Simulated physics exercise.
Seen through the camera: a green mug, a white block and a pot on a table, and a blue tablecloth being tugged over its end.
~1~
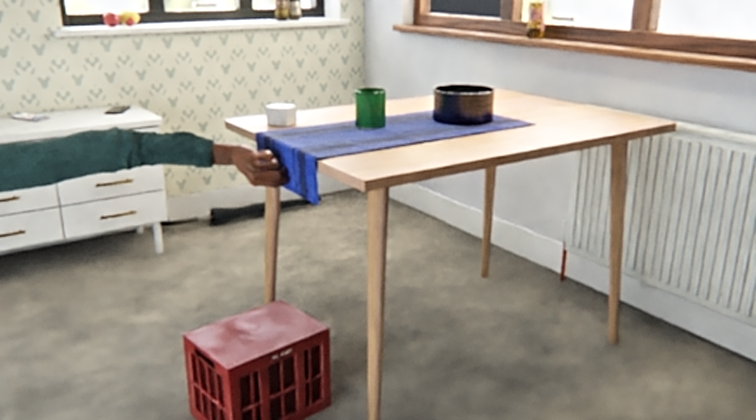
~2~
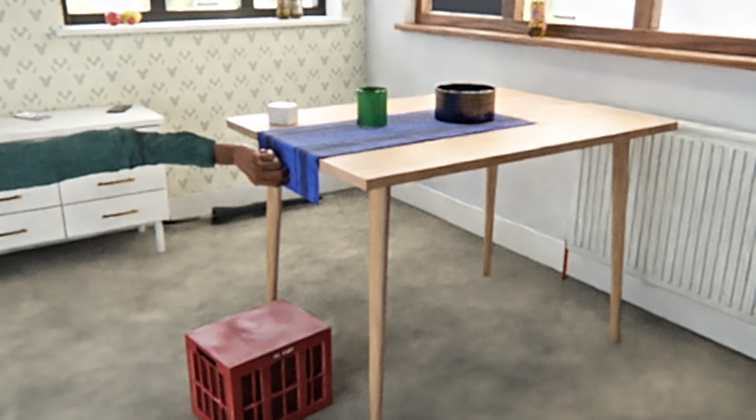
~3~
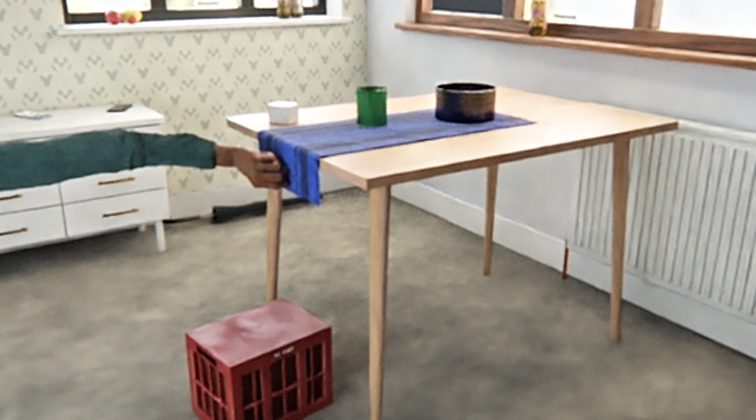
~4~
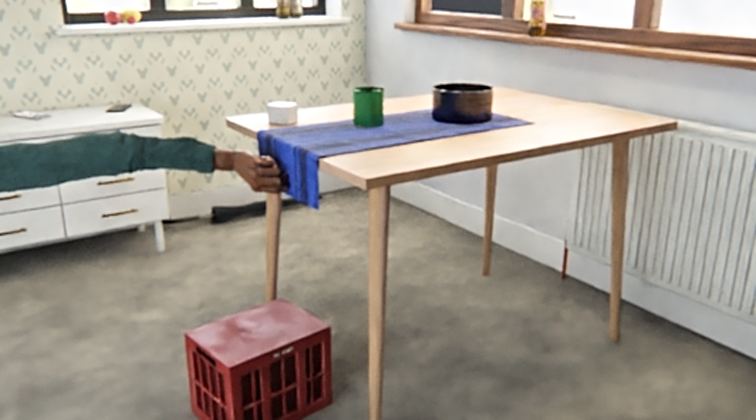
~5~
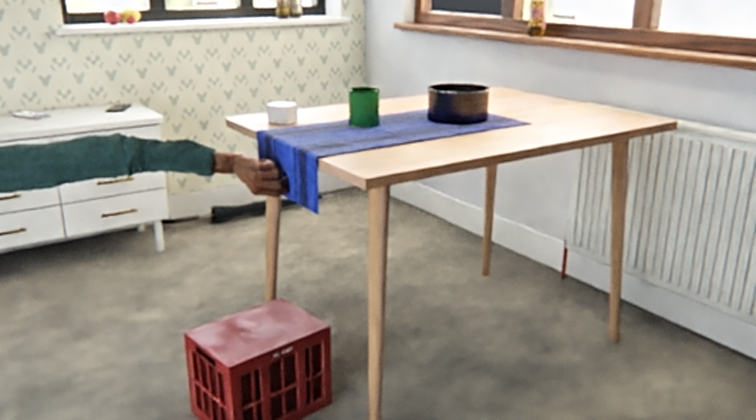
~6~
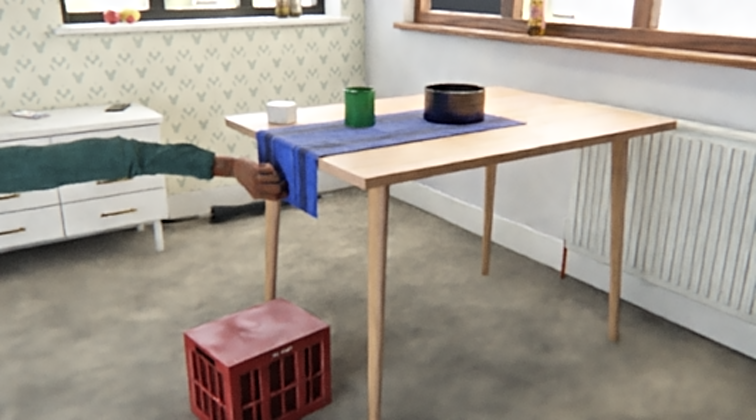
In the video, a hand in a green sleeve tugs the hanging end of a blue tablecloth slightly downward, and the green mug and dark pot on it shift a little left while the white block beside it stays nearly still.
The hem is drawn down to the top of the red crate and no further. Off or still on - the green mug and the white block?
Green mug: Off, white block: Still on.
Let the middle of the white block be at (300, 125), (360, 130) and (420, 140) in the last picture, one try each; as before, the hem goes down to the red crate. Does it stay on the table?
In the first case it drops; in the second case it drops; in the third case it remains up there.
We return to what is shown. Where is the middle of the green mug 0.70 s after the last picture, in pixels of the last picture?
Somewhere about (330, 111), I'd say.
Then, 0.70 s after the last picture, hem going down; mug carried along near (330, 111); block unmoved.
Then, 1.70 s after the last picture, hem going down; mug carried along near (280, 117); block unmoved.
Then, 2.48 s after the last picture, hem on the crate; mug down below near (235, 288); block unmoved.
At rest, hem on the crate; mug down below near (235, 288); block unmoved. The green mug goes over the edge and the white block keeps clear of the edge.
